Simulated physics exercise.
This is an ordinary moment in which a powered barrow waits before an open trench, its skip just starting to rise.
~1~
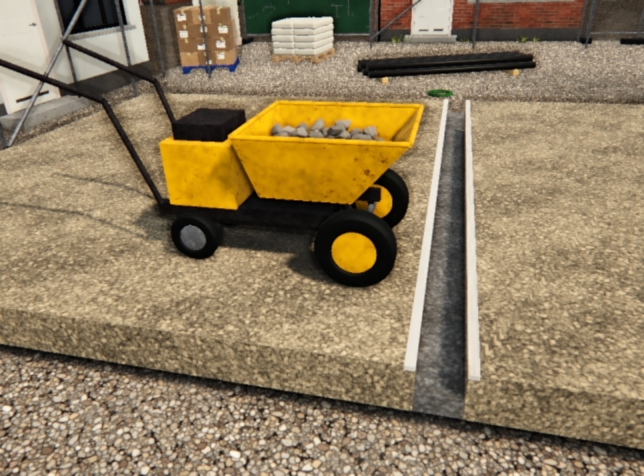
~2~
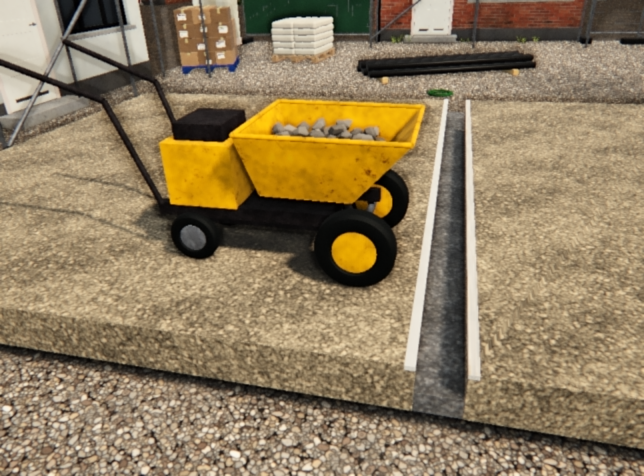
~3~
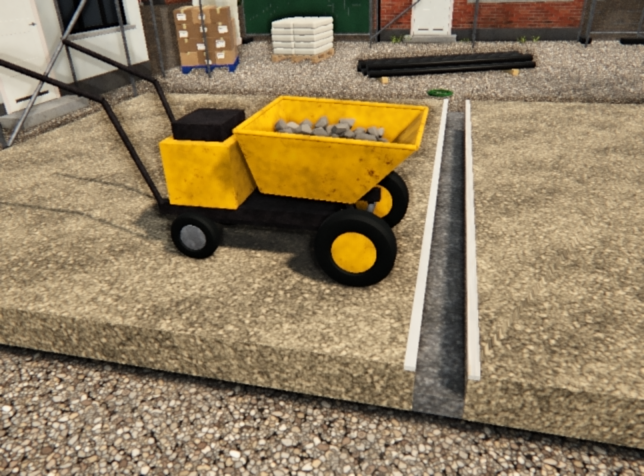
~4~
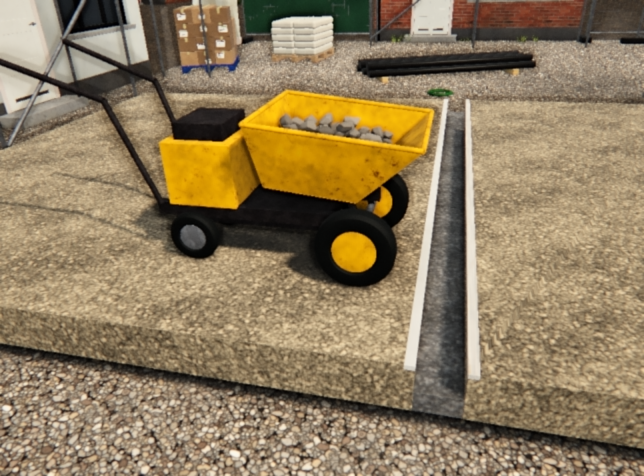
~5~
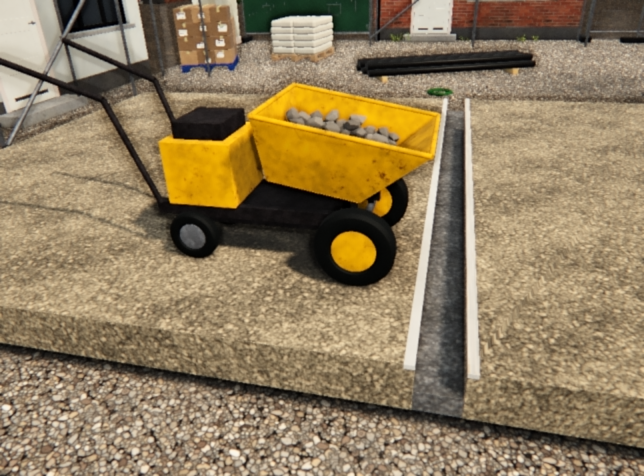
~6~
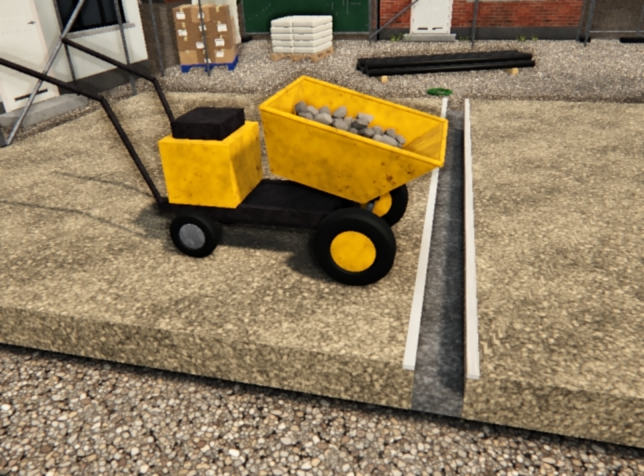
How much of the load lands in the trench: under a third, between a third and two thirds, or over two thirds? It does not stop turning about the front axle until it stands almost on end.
Trench receives below a third.
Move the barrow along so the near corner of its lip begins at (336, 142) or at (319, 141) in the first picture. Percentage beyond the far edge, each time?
The first spot gives roughly 10 %; the second gives roughly 0 %.
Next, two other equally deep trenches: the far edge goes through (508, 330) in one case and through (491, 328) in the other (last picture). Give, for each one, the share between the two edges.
I'd say some 40 in a hundred, followed by 10 in a hundred.
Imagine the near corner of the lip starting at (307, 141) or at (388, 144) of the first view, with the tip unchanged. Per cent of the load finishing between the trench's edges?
Around 50 % the first time and around 10 % the second.
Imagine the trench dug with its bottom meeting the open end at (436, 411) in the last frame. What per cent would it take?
I'd put it at about 0 in a hundred.
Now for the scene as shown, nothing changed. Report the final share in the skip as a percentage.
30 per cent, roughly.
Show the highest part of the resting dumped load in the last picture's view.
At about (509, 242).
Shortly afterwards, skip tipped steeply; the whole lot in the skip.
Next, skip tipped right over; all but a few in the skip; a little beyond it.
Some moments later, skip tipped right over; near a third in the skip; near two thirds beyond it.
In the end, skip tipped right over; near a third in the skip; none at all in or heaped over the trench; near two thirds beyond it.
